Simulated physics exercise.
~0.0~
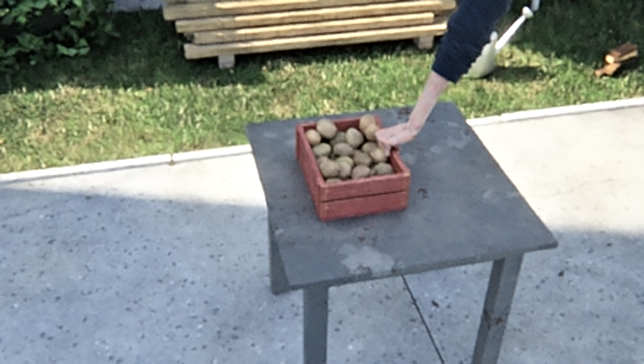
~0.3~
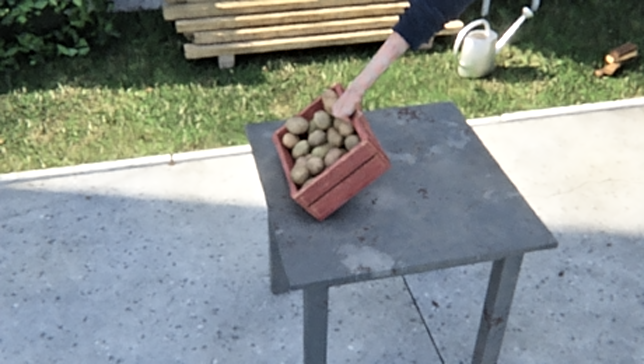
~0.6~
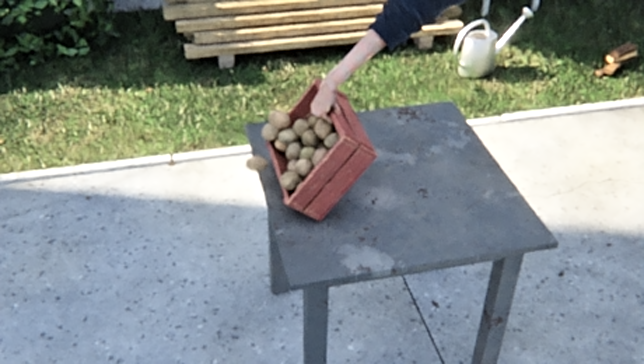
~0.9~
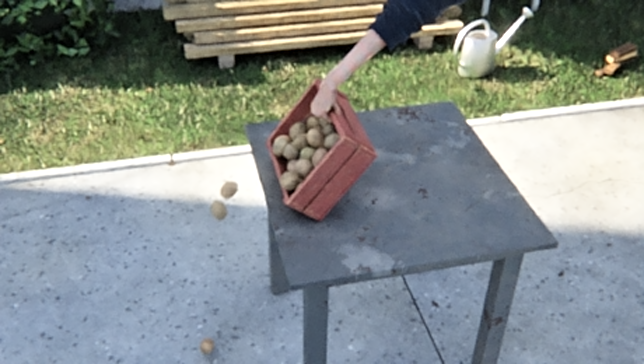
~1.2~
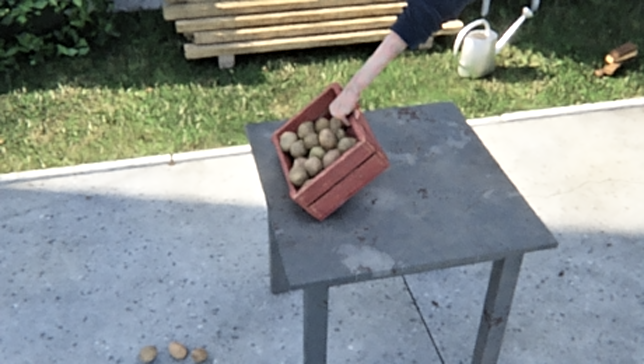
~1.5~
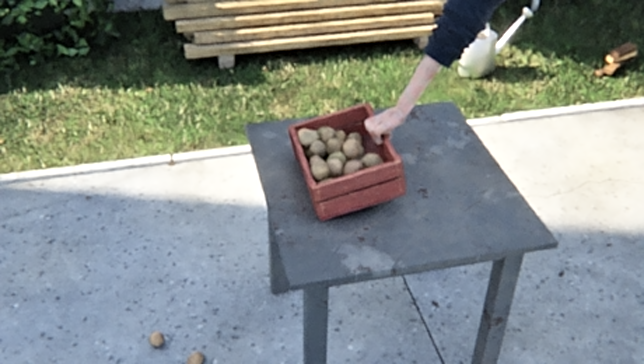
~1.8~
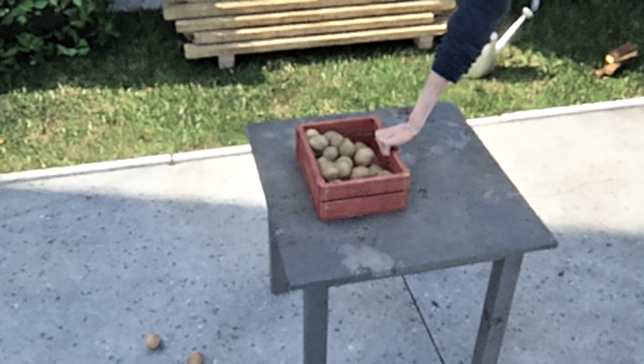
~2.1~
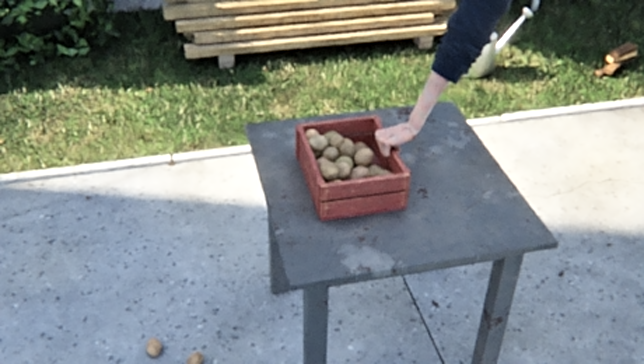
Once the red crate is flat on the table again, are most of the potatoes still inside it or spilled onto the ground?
Most of the potatoes are still inside the red crate. Only a few, fewer than one in six, drop over its left side to the paving.
Hand tipping a red crate of potatoes leftward on a grey outdoor table, spilling a few onto the paving, then lowering it flat.
